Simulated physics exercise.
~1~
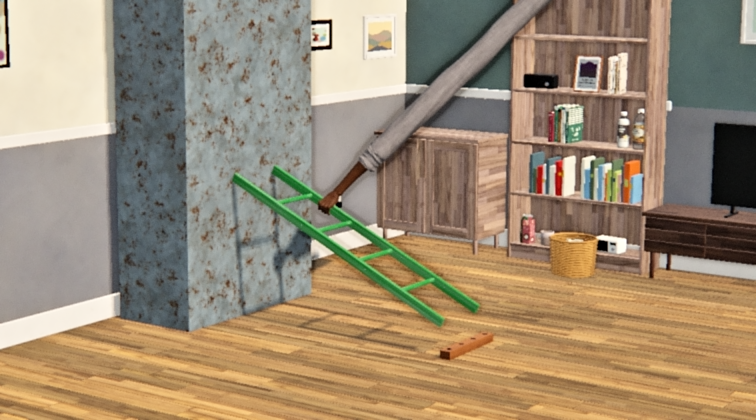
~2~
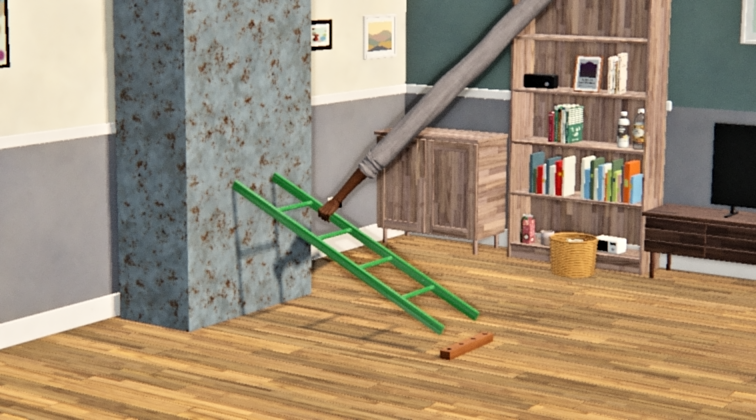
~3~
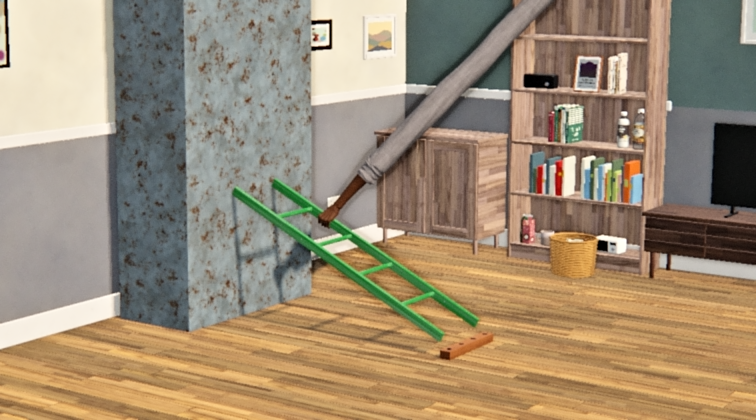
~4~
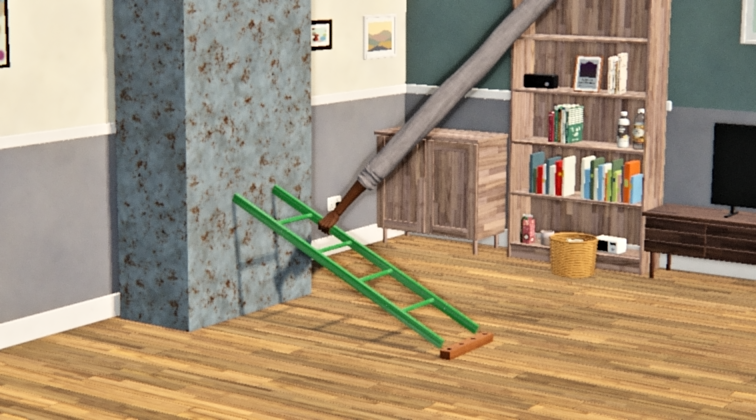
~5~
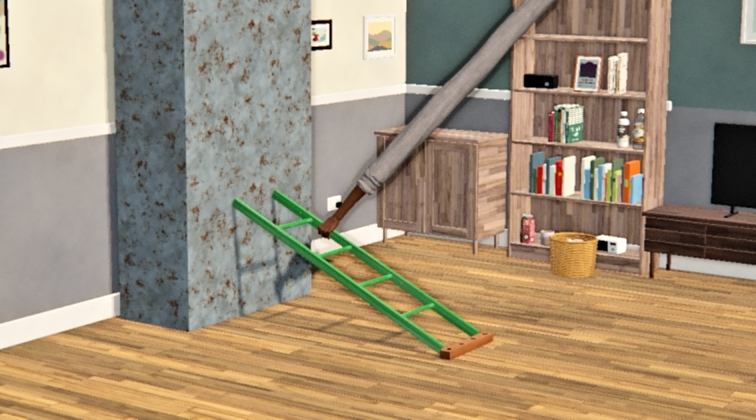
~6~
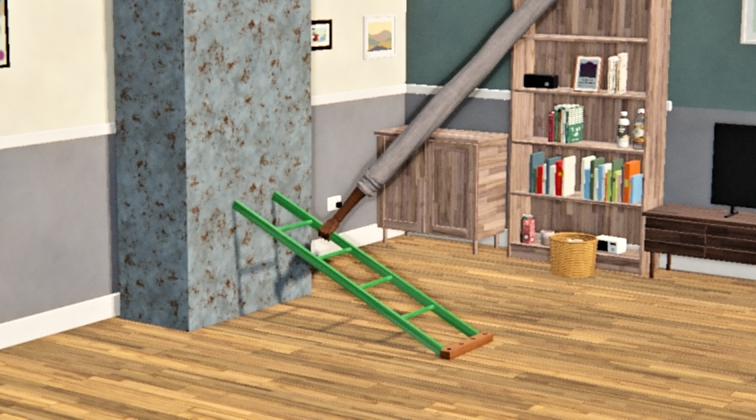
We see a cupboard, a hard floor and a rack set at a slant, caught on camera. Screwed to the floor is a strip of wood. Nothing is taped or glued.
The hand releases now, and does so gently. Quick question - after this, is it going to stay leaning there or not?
It'll stay.
Then, 0.16 s past the last view, green rack moving near (353, 270).
Finally, the green rack stays up, near (353, 270).
